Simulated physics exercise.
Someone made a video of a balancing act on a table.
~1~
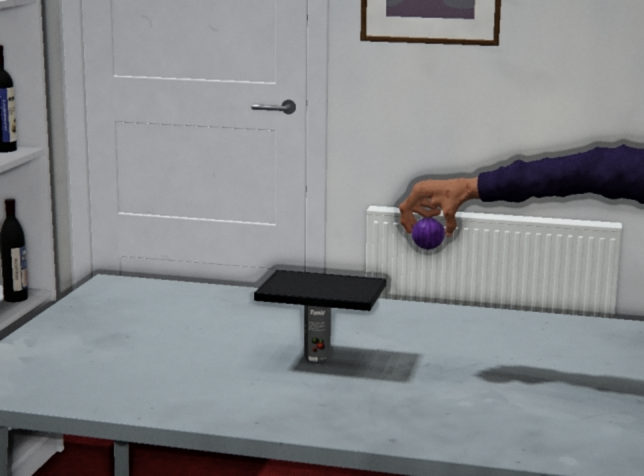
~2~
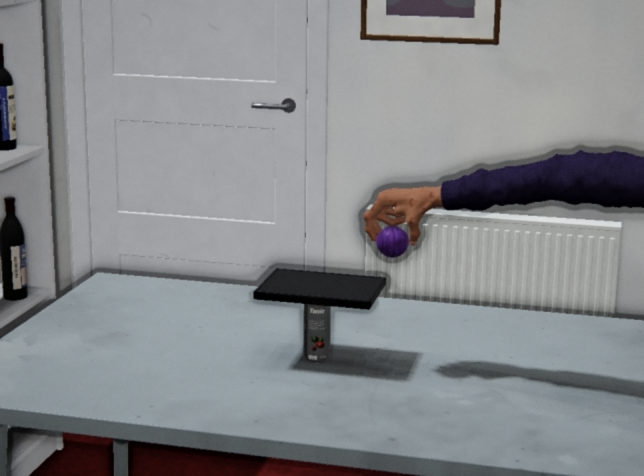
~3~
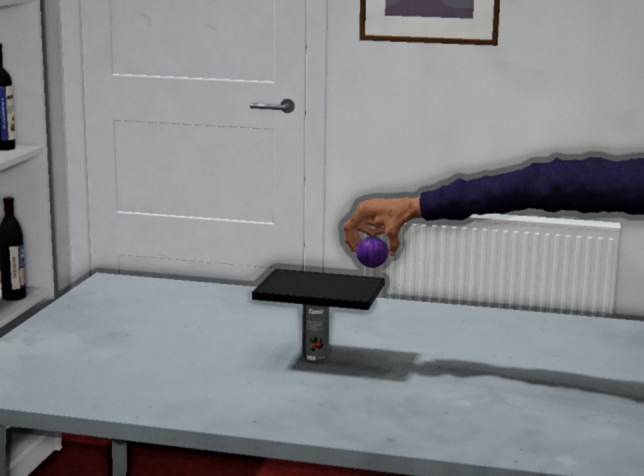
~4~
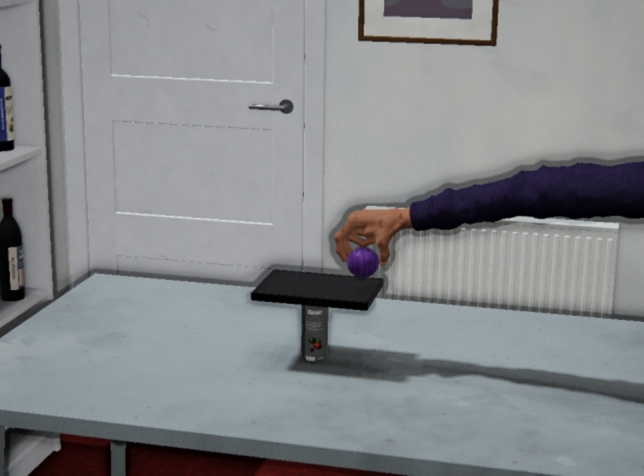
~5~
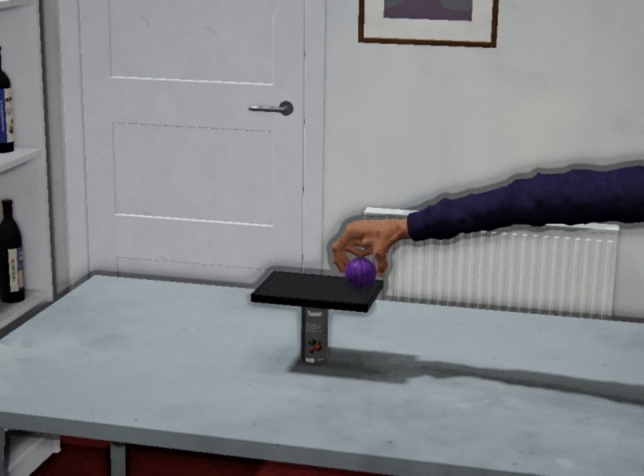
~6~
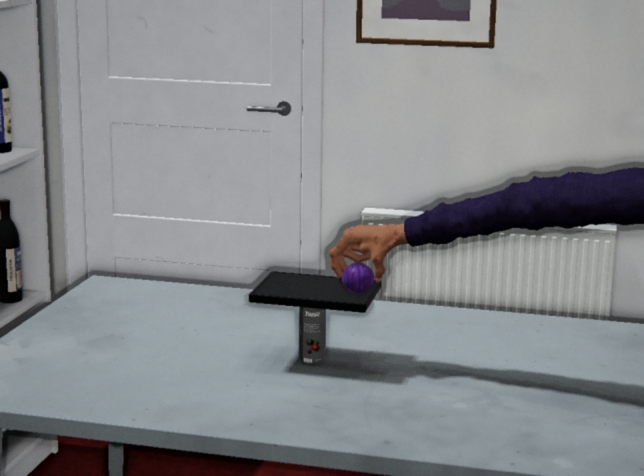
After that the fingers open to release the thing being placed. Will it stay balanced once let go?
No.
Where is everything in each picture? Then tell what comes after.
In the first picture, still above its spot; purple onion (428, 233); grey can (318, 327).
In the second picture, still above its spot; purple onion (393, 241); grey can (317, 326).
In the third picture, still above its spot; purple onion (372, 251); grey can (316, 327).
In the fourth picture, still above its spot; purple onion (363, 262); grey can (315, 327).
In the fifth picture, still above its spot; purple onion (360, 273); grey can (315, 329).
In the sixth picture, in place under the hand; purple onion (358, 278); grey can (312, 329).
Then, 0.40 s past the last view, purple onion now fallen; black lid rocked 46° from its first pose.
Then, 0.50 s past the last view, black lid rocked 75° from its first pose.
Then, 0.70 s past the last view, black lid now fallen.
Then, 0.90 s past the last view, things are still on the move.
Finally, fallen, purple onion and black lid; grey can still in place. The stack gives way.
